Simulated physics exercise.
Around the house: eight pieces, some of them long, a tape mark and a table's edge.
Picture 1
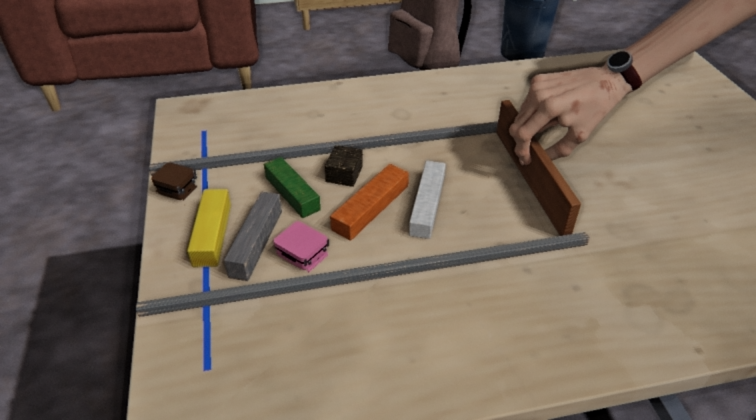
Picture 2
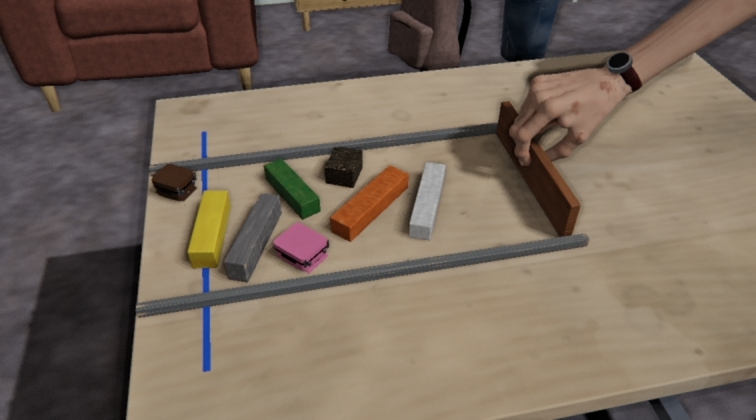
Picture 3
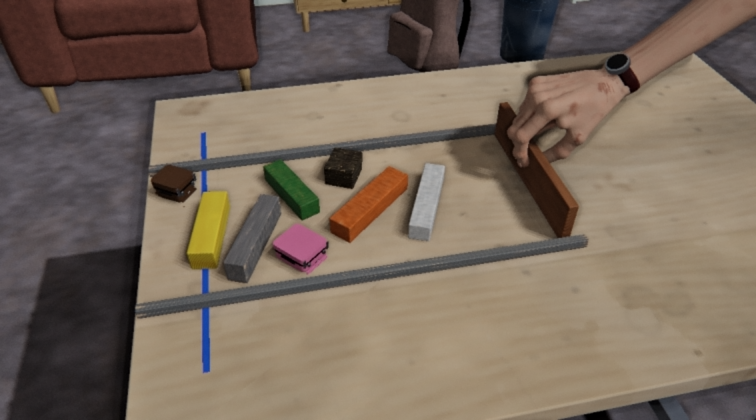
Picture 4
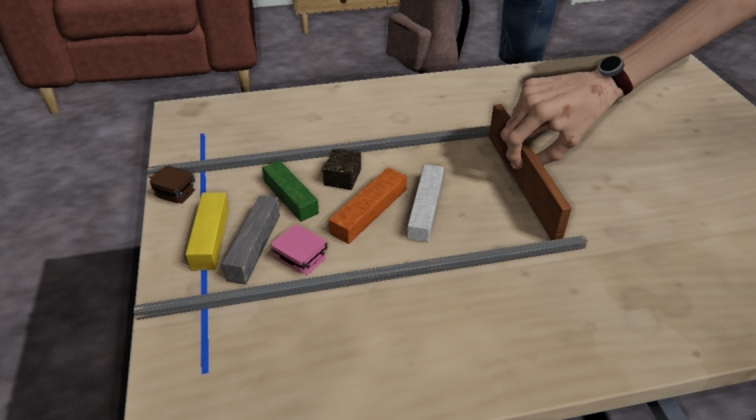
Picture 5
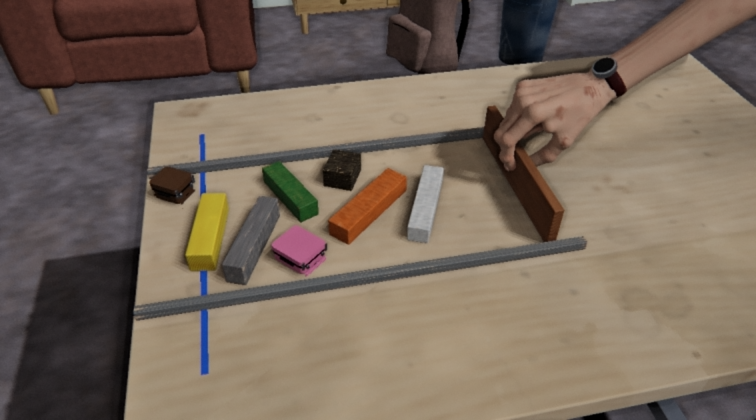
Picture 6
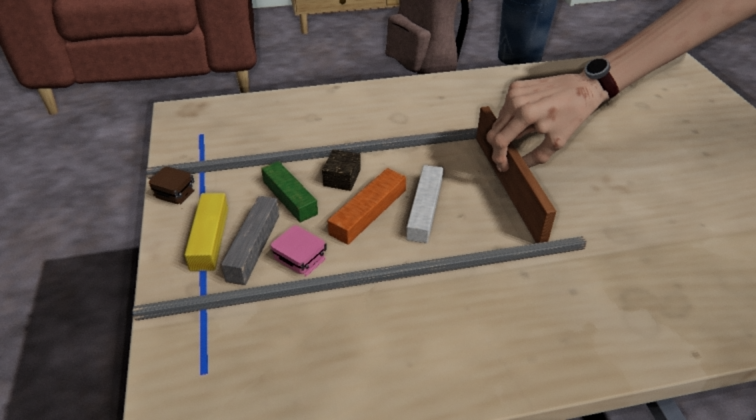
In the video, a hand wearing a dark watch slides an upright brown board slightly left between two grey rails on a wooden table, while eight colourful blocks and bars near a blue tape line stay essentially still.
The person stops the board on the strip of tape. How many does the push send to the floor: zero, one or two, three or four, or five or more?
As it turns out, the number that fall off is three or four.
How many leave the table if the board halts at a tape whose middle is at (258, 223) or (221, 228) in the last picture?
In that order 0 and 2.
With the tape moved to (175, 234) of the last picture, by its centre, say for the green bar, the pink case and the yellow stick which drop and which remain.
The green bar comes down; the pink case drops off; the yellow stick goes over.
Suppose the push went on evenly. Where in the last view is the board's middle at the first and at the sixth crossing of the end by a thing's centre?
At (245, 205) for the first, at (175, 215) for the sixth.
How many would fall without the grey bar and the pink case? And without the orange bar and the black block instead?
The counts: 2 and 2.
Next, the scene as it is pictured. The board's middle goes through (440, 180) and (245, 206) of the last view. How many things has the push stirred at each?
The counts are 1 and 8.
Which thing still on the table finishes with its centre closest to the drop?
The green bar ends nearest.
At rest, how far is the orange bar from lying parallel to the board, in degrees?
Some 0 degrees.
Early on, none off yet; brown case at rest near (172, 187); yellow stick at rest near (208, 230); grey bar at rest near (252, 239).
A while later, none off yet; brown case at rest near (172, 187); yellow stick at rest near (208, 230); grey bar moving near (244, 239).
Further along, none off yet; brown case travelled a little near (160, 189); yellow stick travelled about its own width near (146, 241); grey bar travelled about its own width near (173, 250).
Finally, the number that fall off is three or four; lost, grey bar, yellow stick and brown case.
